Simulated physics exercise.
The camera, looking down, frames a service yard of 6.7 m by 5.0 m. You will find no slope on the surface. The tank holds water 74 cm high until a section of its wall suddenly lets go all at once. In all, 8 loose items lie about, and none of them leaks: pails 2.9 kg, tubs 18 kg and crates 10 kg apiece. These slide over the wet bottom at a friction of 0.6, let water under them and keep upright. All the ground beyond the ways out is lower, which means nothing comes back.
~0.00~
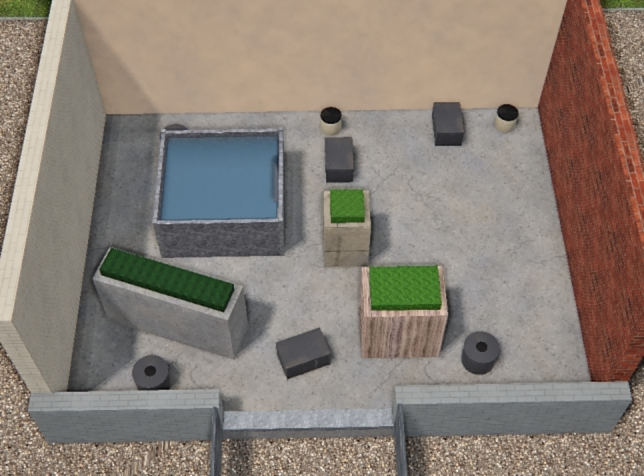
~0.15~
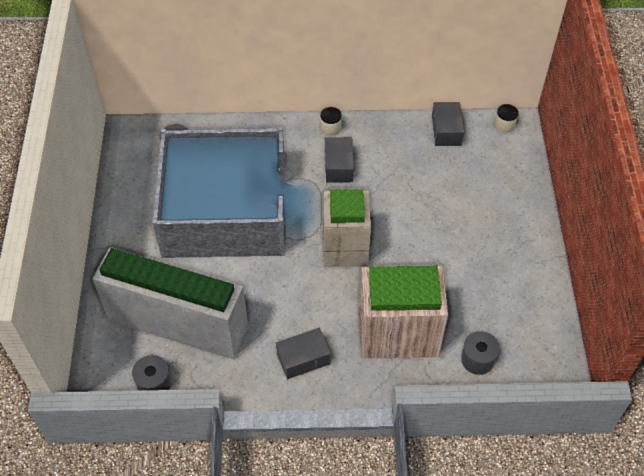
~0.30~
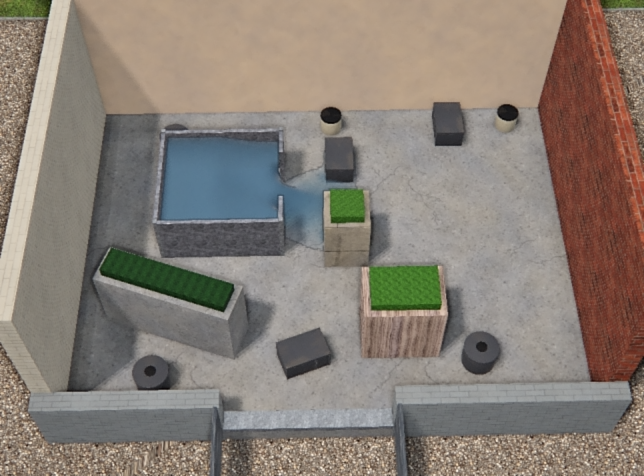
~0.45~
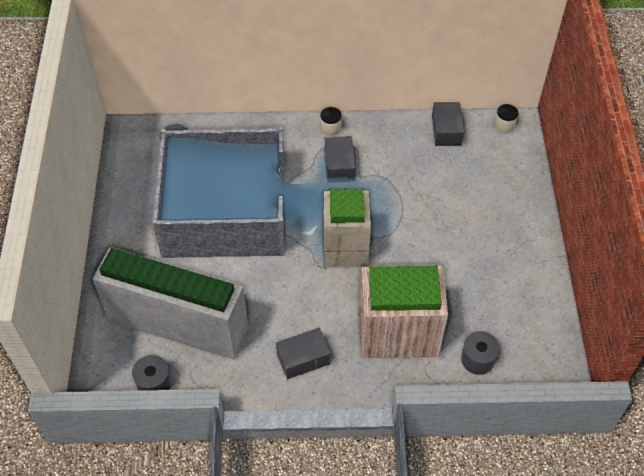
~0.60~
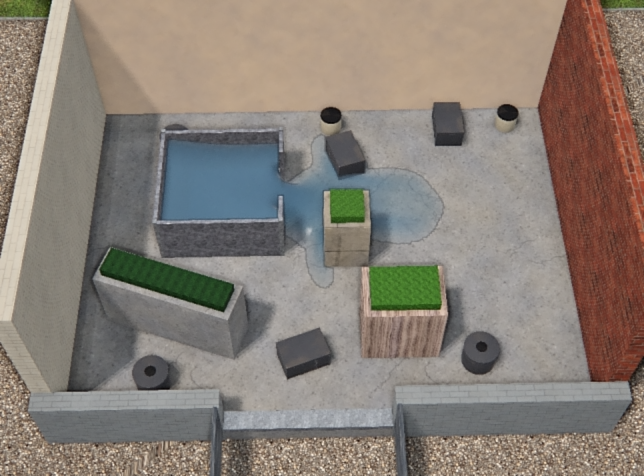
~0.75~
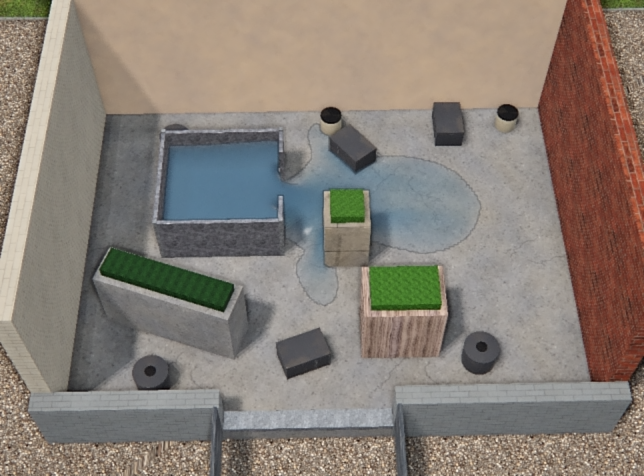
A walled concrete yard, pale on the left and back and red brick on the right, is seen from above by a still camera. A stone basin of blue water stands left of centre, with three green-topped planters, dark grey crates, and dark and cream tubs around it. Water pours through the basin's right side, spreads around the middle planter, and turns and nudges the nearest crate rightward.
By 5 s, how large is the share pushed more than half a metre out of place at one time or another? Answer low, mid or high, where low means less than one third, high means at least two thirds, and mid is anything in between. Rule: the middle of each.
Mid.
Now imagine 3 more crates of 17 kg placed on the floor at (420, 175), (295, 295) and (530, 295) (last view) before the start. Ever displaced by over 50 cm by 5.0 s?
Going through them, I'd say exceeds it, falls short and finally exceeds it.
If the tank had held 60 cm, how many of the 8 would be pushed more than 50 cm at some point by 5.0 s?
With that change, 3 of them.
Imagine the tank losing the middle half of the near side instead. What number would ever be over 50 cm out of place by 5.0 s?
Then 1.
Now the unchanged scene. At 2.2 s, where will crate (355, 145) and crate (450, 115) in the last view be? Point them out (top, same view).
Around (424, 106) and (519, 109).
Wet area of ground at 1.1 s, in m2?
Wet area: Approx. 11.5 m2.
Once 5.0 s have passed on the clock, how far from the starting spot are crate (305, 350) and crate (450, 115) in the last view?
30 cm, then 100 cm.
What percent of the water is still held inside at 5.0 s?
I'd say some 98 percent hasn't gone yet.
After 1.1 s 1 of 8 are over 50 cm from their spots; 0 afloat.
After 2.2 s 2 of 8 are over 50 cm from their spots; 3 afloat.
After 3.5 s 2 of 8 are over 50 cm from their spots; 3 afloat.
After 5.0 s 3 of 8 are over 50 cm from their spots, and 3 have been at some point; 3 afloat.
